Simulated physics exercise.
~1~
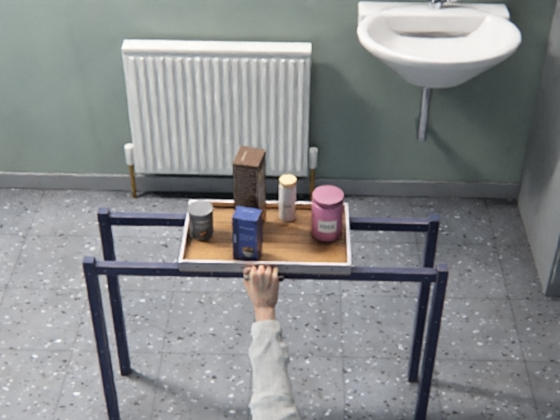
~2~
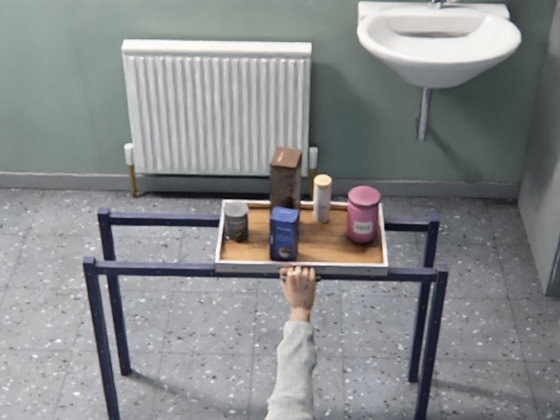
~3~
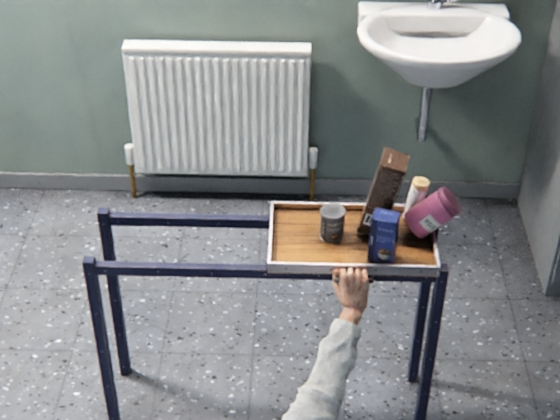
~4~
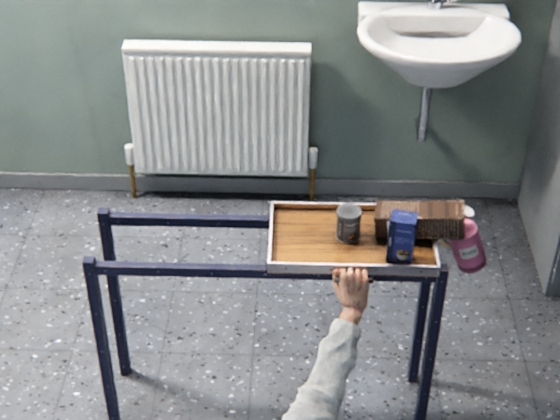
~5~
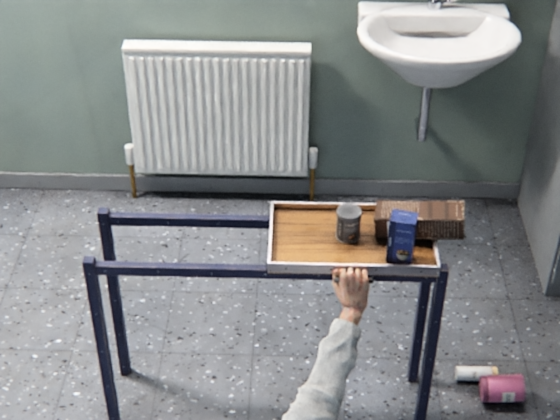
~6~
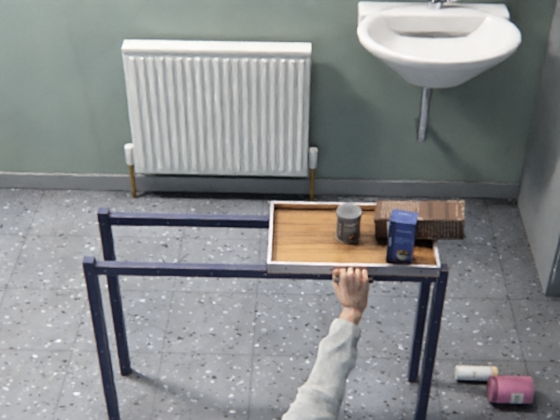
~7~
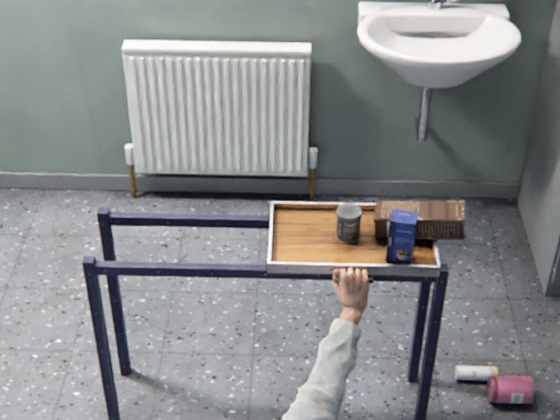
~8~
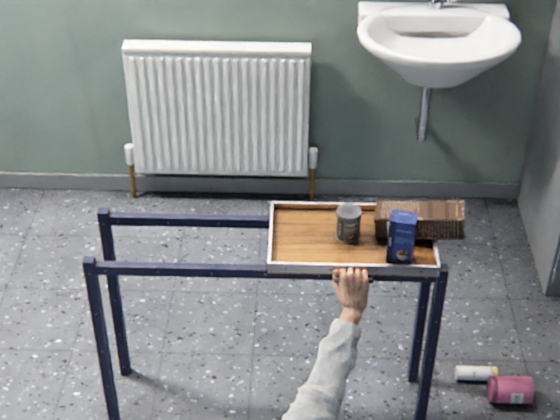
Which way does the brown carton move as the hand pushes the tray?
The brown carton moves to the right, as the viewer sees it.
